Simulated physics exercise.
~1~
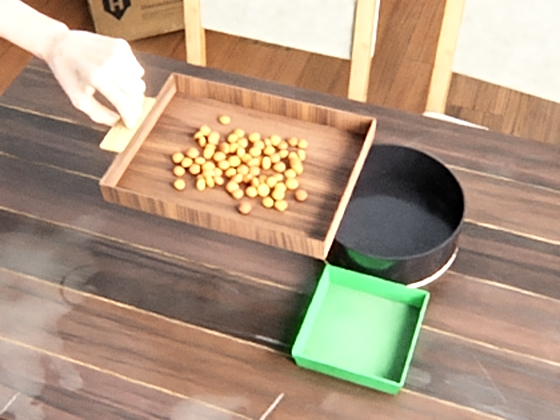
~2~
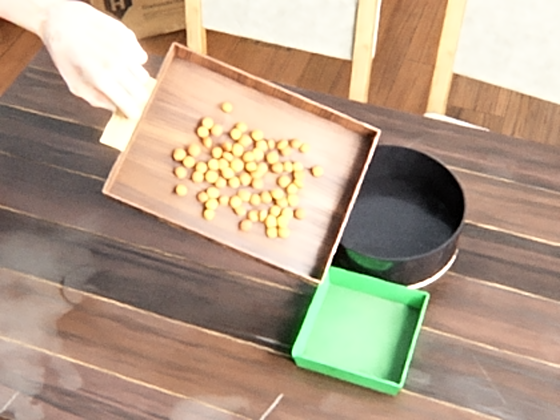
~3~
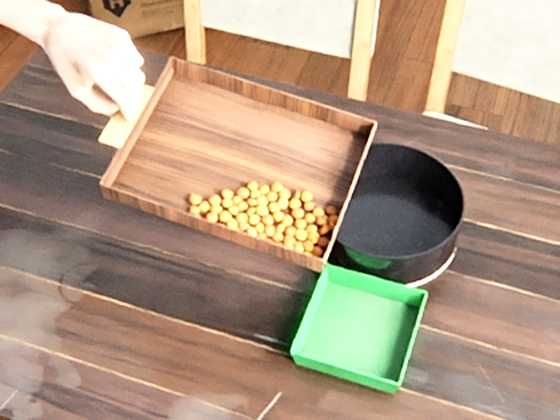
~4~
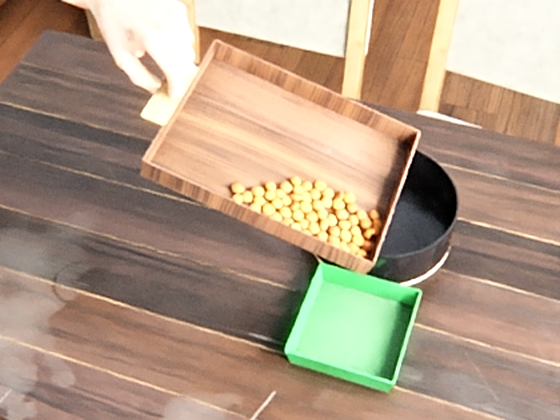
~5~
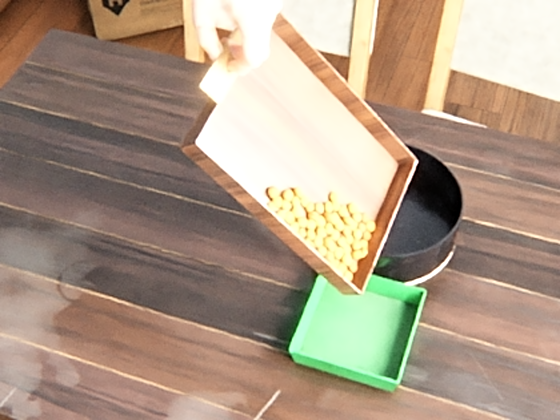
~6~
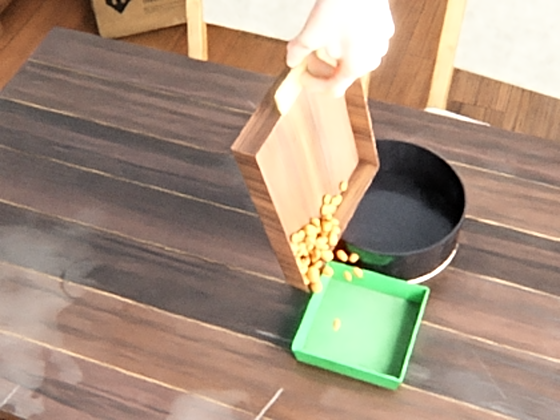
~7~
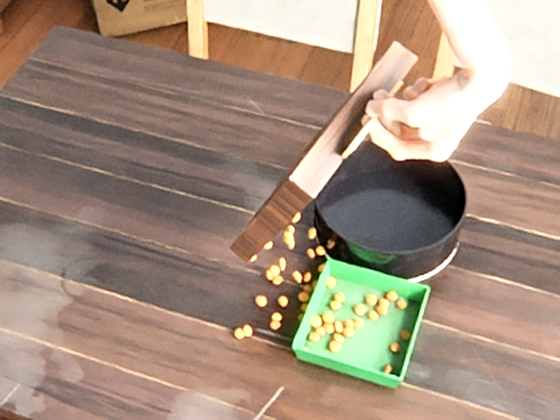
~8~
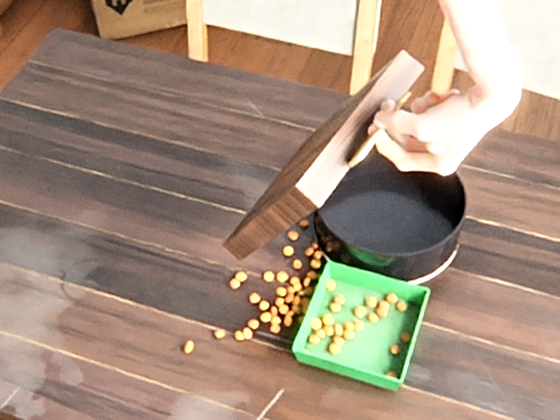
A wooden tray of small orange-brown pieces, held by a hand above a dark plank table, tips to the right beside a black pot and a green square tin. It levels somewhat, and the pieces gather along its near edge towards the right corner. The hand then shifts the tray to the right and tilts it steeply, sending the pieces sliding out at the low corner. As it tips right over, some drop into the green tin while many others fall to its left. The tray ends up empty, still held overturned, with most pieces scattered on the table, a smaller share in the tin and none in the pot.
